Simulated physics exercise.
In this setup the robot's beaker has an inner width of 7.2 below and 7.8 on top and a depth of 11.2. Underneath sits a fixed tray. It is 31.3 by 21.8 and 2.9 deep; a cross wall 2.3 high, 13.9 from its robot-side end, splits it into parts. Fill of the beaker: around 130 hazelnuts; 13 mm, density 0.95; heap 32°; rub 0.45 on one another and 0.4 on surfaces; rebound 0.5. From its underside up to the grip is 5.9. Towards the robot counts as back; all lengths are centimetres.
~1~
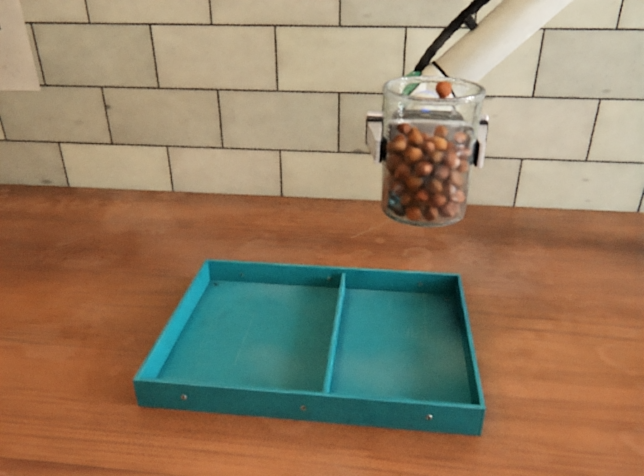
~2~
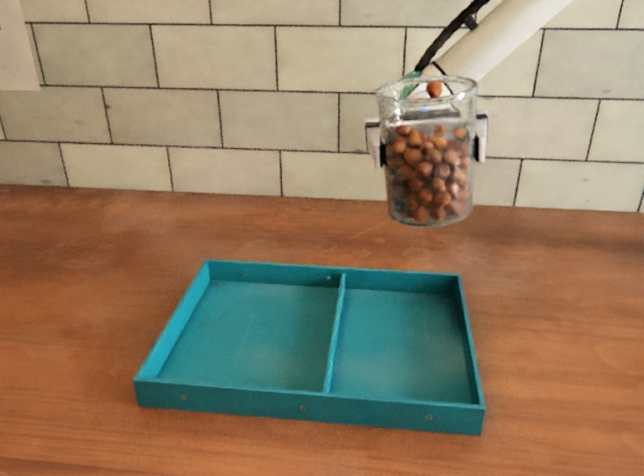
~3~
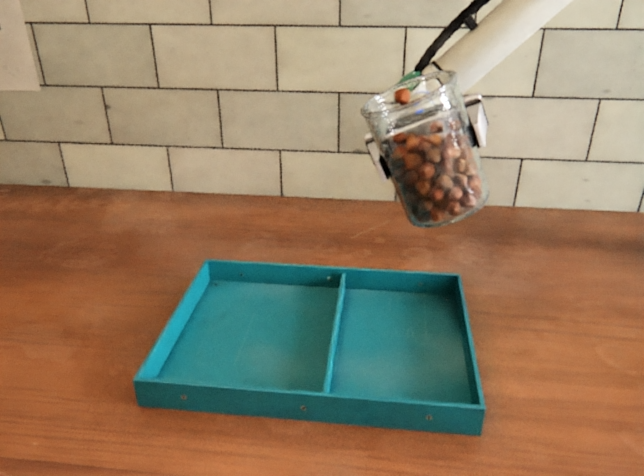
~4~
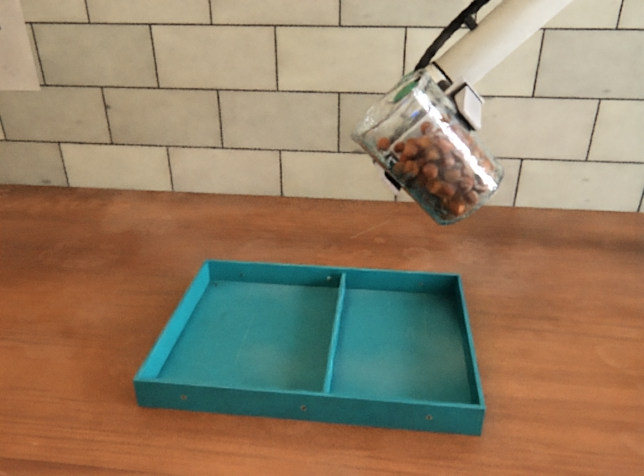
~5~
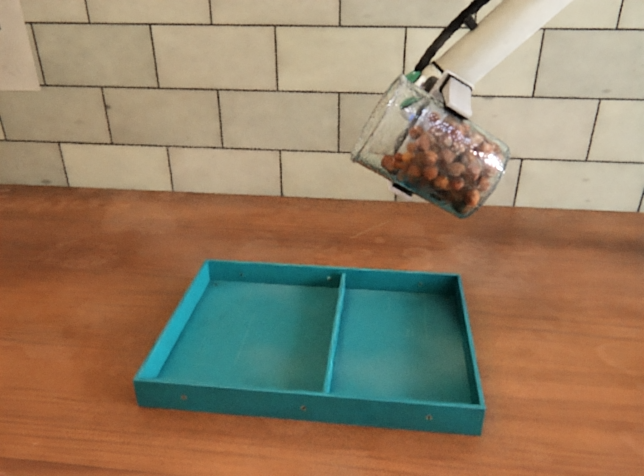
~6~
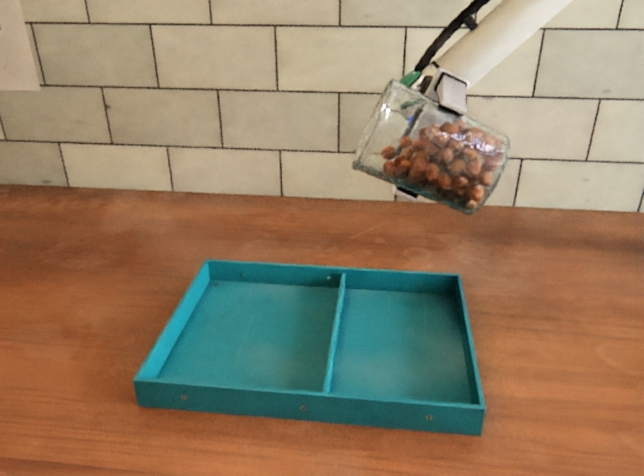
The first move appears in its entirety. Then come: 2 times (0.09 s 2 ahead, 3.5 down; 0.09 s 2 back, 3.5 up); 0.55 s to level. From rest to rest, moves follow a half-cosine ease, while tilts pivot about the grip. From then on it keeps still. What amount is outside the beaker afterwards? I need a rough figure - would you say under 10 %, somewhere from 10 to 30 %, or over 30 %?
I would say under 10 %.
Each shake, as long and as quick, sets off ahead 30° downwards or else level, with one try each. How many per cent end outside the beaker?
Estimates, in order: 10 % then 25 %.
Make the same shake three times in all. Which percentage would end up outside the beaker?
Probably about 5 in a hundred.
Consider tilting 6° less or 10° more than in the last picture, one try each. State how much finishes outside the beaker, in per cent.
They would come to near 0 and 10 per cent.
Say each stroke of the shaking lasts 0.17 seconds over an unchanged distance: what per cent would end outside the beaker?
Roughly 0 percent would.
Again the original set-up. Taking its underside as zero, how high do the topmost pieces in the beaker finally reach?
I'd say near 9.0 cm from the bottom.
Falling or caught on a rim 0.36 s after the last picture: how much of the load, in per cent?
Roughly 0 percent.
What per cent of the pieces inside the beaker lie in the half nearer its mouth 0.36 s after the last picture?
My estimate is near 35 per cent.
Then, 0.36 s on, tilted 67° forward, highest piece 26 above the table; 129 in the beaker.
Then, 0.73 s on, tilted 17° forward, highest piece 27 above the table; 124 in the beaker, 4 in the far-side part, 1 in flight or on a rim.
Then, 1.11 s on, level, highest piece 26 above the table; 124 in the beaker, 3 in the far-side part, 2 on the table or floor.
Then, 2.16 s on, level, highest piece 26 above the table; 124 in the beaker, 3 in the far-side part, 2 on the table or floor.
In the end, 124 in the beaker, 3 in the far-side part, 2 on the table or floor. That is 4 % outside the beaker.
